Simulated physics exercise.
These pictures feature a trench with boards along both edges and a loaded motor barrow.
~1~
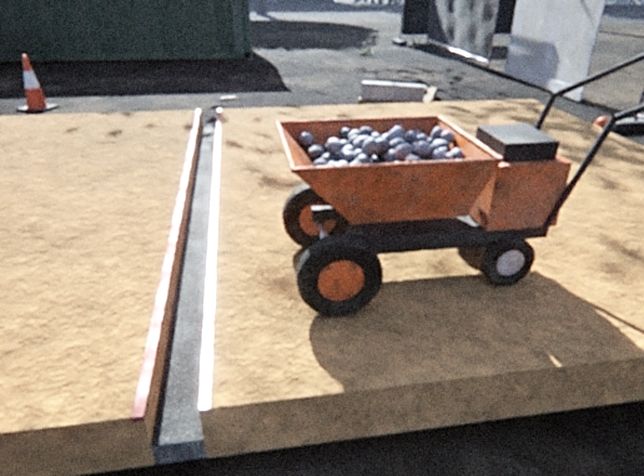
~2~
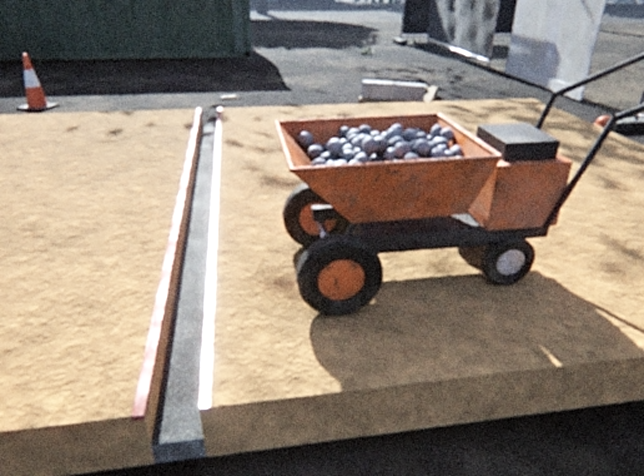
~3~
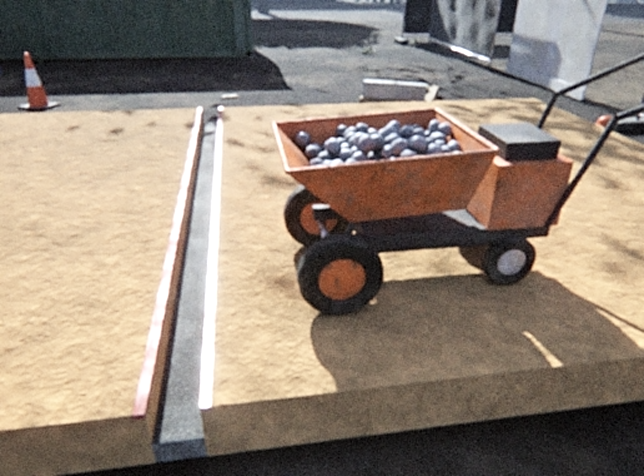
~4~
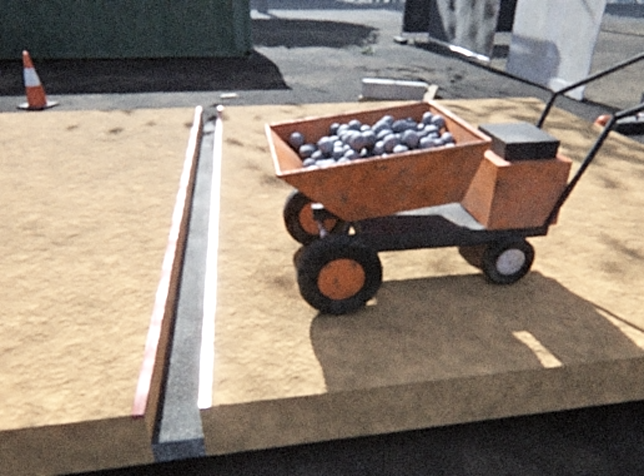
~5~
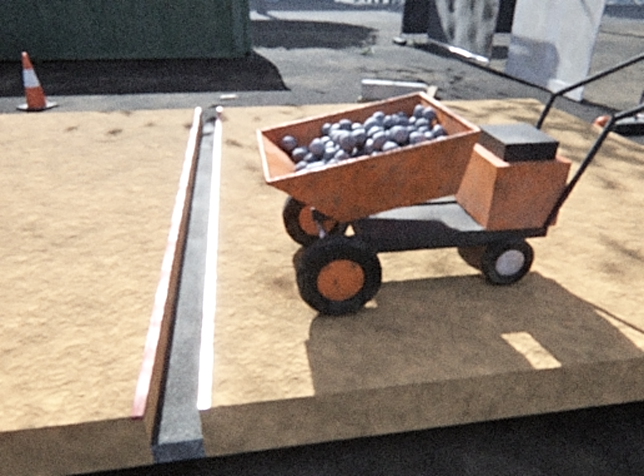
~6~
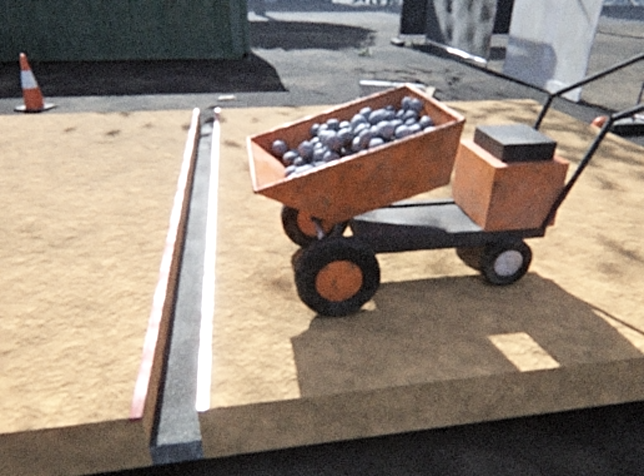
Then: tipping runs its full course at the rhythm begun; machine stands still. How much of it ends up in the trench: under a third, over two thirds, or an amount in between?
The trench gets at least one third but no more than two thirds of the load.
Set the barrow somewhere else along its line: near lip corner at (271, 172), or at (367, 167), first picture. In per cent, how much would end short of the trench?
Position 1: Near 0 %; position 2: Near 50 %.
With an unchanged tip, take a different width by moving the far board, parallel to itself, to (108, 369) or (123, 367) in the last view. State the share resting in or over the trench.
Estimated share: Try 1 approx. 90 in a hundred, try 2 approx. 80 in a hundred.
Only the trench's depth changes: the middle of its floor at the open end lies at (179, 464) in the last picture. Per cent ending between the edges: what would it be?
About 70 %.
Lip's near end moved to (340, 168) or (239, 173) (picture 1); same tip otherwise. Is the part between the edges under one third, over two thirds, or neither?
Spot one gives in the middle band, spot two gives under a third.
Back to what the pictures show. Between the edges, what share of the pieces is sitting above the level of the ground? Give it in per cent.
About 30 per cent.
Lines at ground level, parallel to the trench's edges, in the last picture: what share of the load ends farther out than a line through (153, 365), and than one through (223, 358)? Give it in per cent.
Respectively 30 and 100 %.
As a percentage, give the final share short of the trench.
About 5 %.
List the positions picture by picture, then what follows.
In the first frame, lip of the skip at (294, 171), level; top of the load at (397, 147), round cobbles; first edge of the trench at (207, 359); far edge at (148, 365), the trench under half as wide as the skip, and about as deep as wide.
In the second frame, lip of the skip at (292, 170), level; top of the load at (396, 145).
In the third frame, lip of the skip at (288, 172), tipped barely; top of the load at (406, 147).
In the fourth frame, lip of the skip at (279, 176), tipped a little; top of the load at (399, 143).
In the fifth frame, lip of the skip at (269, 183), tipped a little; top of the load at (406, 134).
In the sixth frame, lip of the skip at (256, 192), tipped clearly; top of the load at (393, 128); first edge of the trench at (205, 359); far edge at (146, 365).
Soon, skip tipped steeply; all in the skip.
A while on, skip tipped steeply; about two thirds in the skip; a stray few short of the trench; about a quarter in or heaped over the trench; a small part beyond it; a stray few falling.
Towards the end, skip tipped right over; a small part in the skip; a small part short of the trench; about half in or heaped over the trench; about a quarter beyond it.
Finally, skip tipped right over; a small part in the skip; a small part short of the trench; about half in or heaped over the trench; about a third beyond it.
